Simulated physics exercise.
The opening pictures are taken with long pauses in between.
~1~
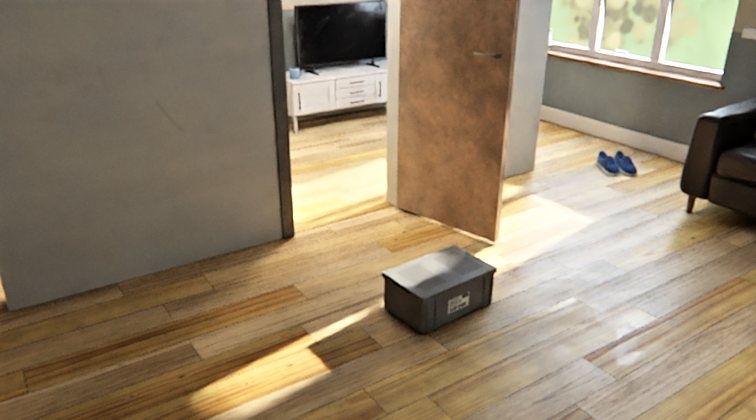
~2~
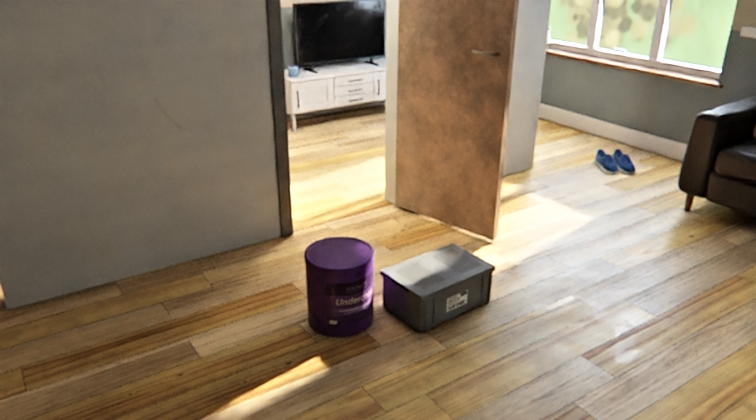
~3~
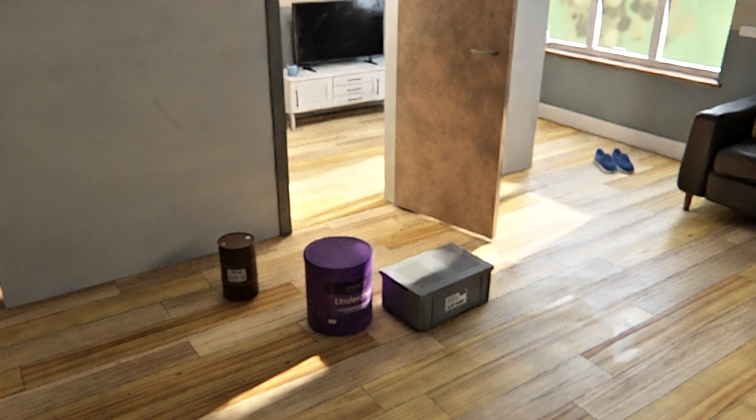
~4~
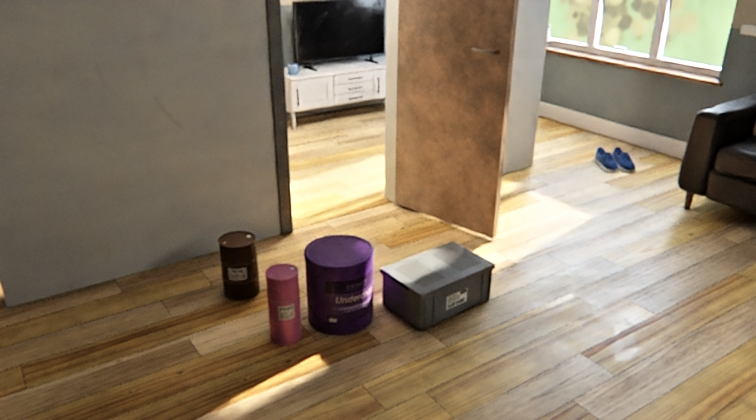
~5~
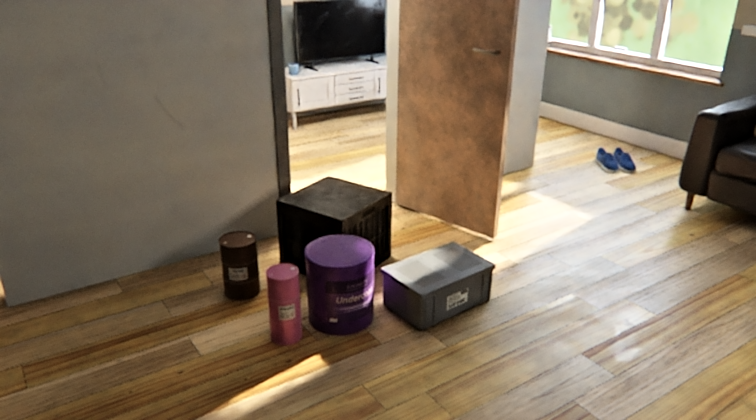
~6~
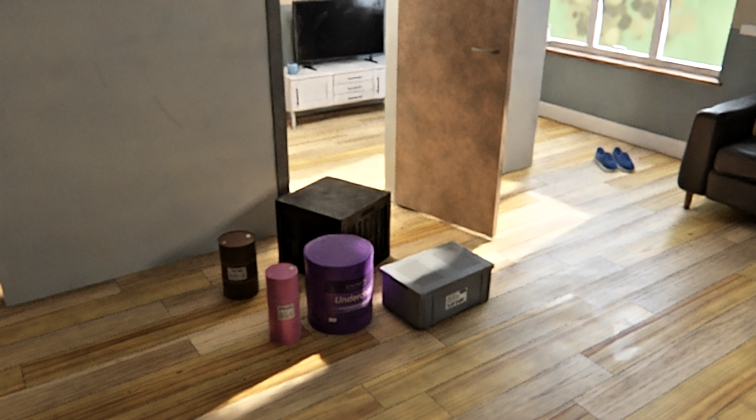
To begin with, a grey tote sits alone on the wooden floor before a wide-open door. A purple pail appears to its left, then a brown canister farther left, a pink canister between those two, and finally a black chest behind the pail, while the door stays still.
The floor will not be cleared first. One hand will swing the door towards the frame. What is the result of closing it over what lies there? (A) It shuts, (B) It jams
Answer: B.
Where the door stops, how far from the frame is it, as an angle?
Close to 50 degrees, I'd say.
Then, 0.50 s on from there, door at 96°.
Then, 0.90 s on from there, door at 79°.
Then, 1.10 s on from there, door at 69°.
Then, 1.40 s on from there, door at 53°.
In the end, door at 52°; all 5 unmoved. At the end, from the last picture's camera, black chest near (331, 229).
